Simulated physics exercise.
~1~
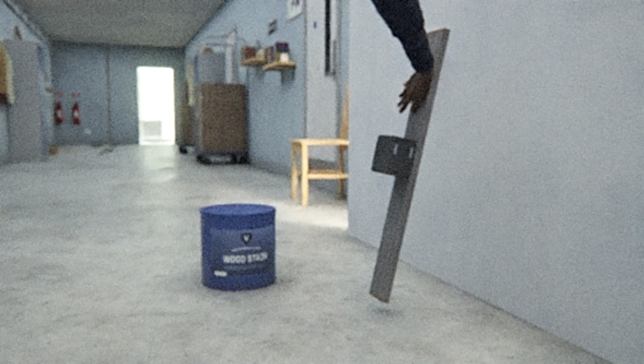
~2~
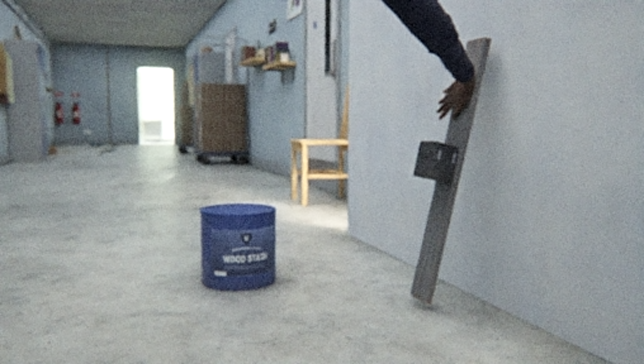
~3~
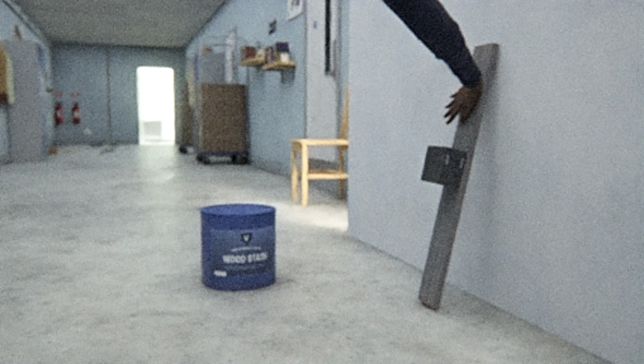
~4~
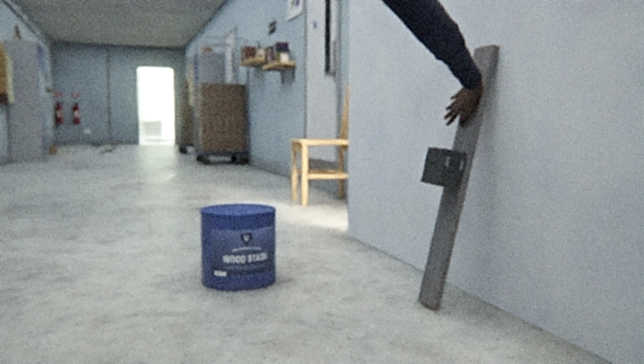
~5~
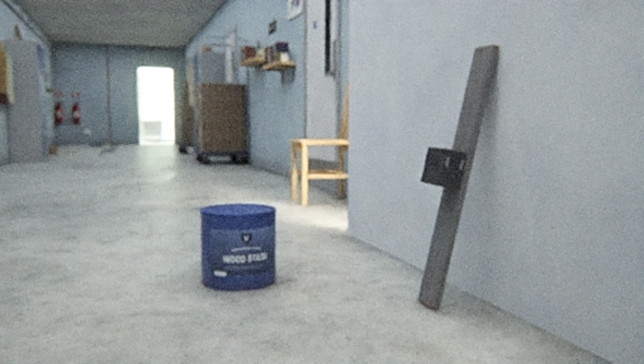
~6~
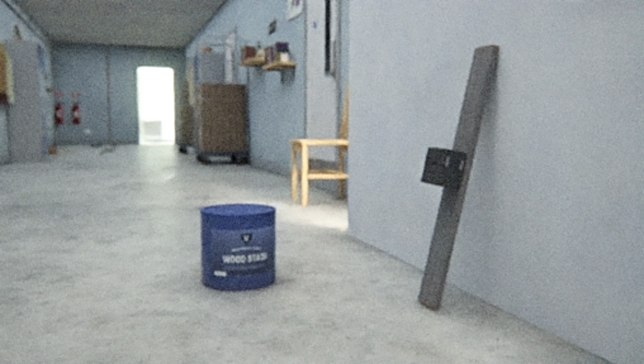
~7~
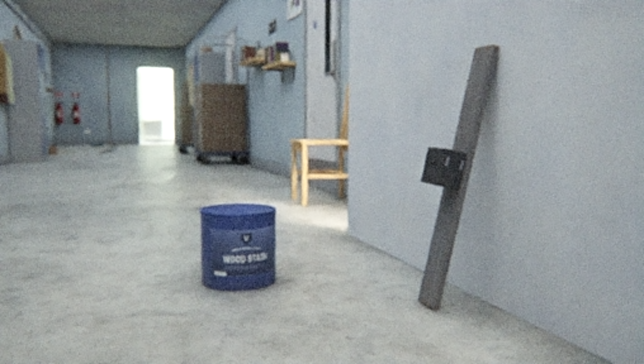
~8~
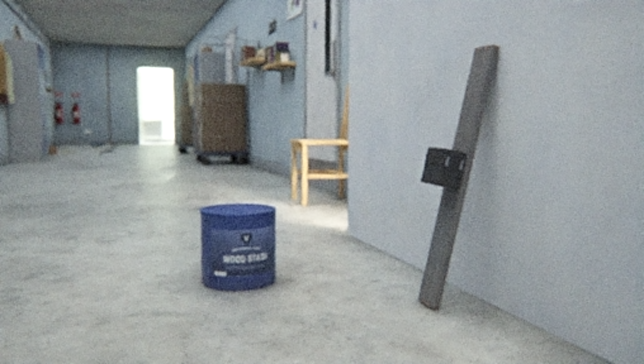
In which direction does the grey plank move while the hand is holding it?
The grey plank moves to the right before it comes to rest leaning against the wall.
